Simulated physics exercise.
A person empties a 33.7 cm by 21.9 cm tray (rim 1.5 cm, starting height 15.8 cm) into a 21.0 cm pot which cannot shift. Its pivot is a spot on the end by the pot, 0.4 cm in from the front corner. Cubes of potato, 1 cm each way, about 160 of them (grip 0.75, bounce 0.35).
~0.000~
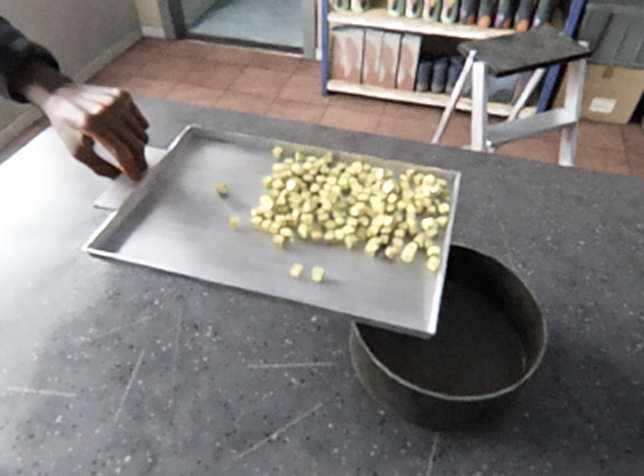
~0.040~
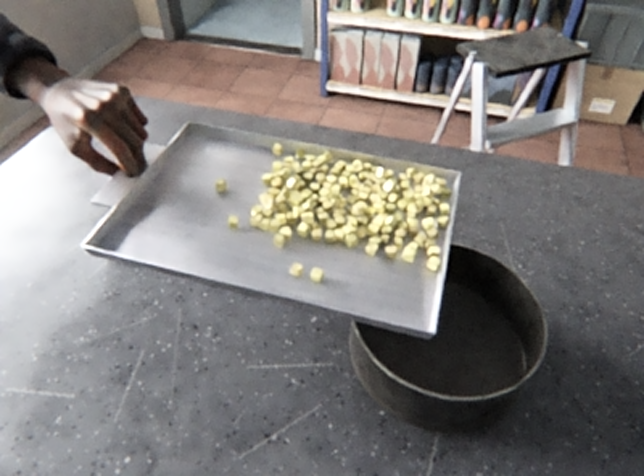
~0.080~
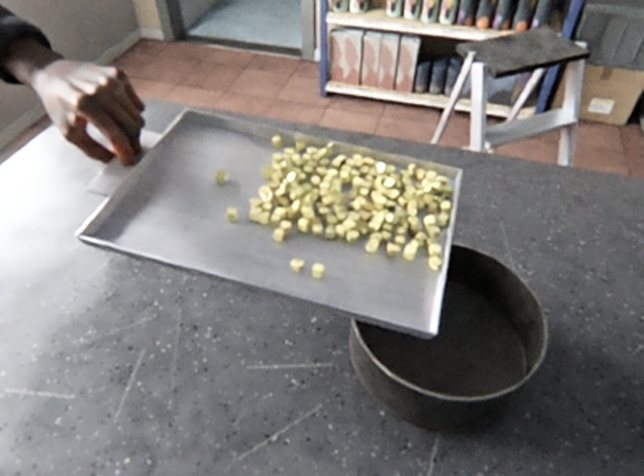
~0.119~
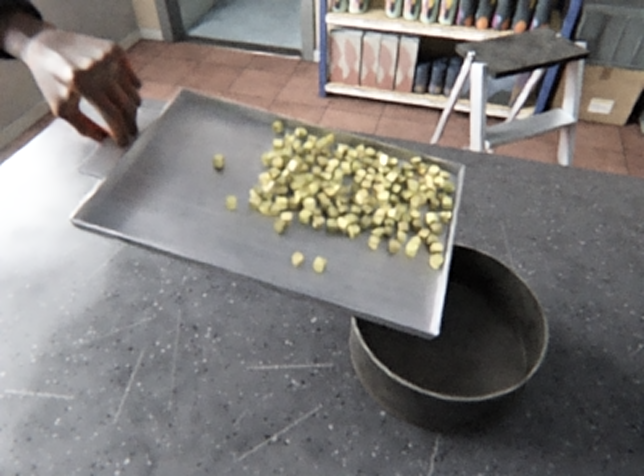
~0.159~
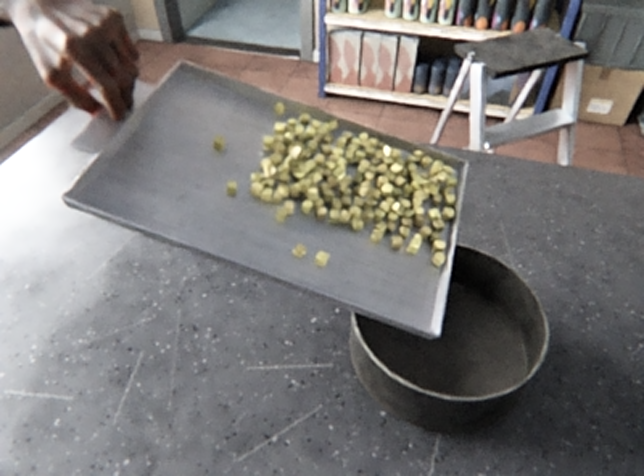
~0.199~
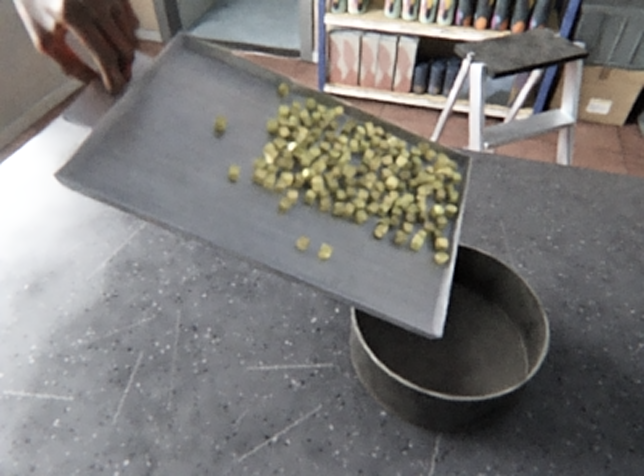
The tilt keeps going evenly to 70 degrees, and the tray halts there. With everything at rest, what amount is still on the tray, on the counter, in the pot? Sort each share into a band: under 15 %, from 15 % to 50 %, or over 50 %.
Tray: From 15 % to 50 %; counter: From 15 % to 50 %; pot: From 15 % to 50 %.
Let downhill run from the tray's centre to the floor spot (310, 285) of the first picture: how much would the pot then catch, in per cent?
About 0 per cent.
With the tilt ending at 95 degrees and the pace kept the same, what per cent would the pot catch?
Share in the pot: Around 40 %.
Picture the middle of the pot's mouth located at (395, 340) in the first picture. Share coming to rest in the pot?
Share in pot at that spot: Some 20 in a hundred.
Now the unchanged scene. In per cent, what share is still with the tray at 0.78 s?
Estimate: Near 40 in a hundred.
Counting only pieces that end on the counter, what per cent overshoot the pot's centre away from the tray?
About 100 %.
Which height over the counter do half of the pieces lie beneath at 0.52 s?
Some 26 cm above the counter.
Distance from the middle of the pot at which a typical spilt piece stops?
Some 24 centimetres.
After 0.39 s, tilt 45 degrees; the tray holds 100 %, the pot 0 %.
Then, at 0.52 s, tilt 63 degrees; the tray holds 100 %, the pot 0 %.
After 0.78 s, tilt 70 degrees; the tray holds 40 %, the pot 20 %.
In the end, at 2.1 s, tray 30 %, counter 40 %, pot 30 %.
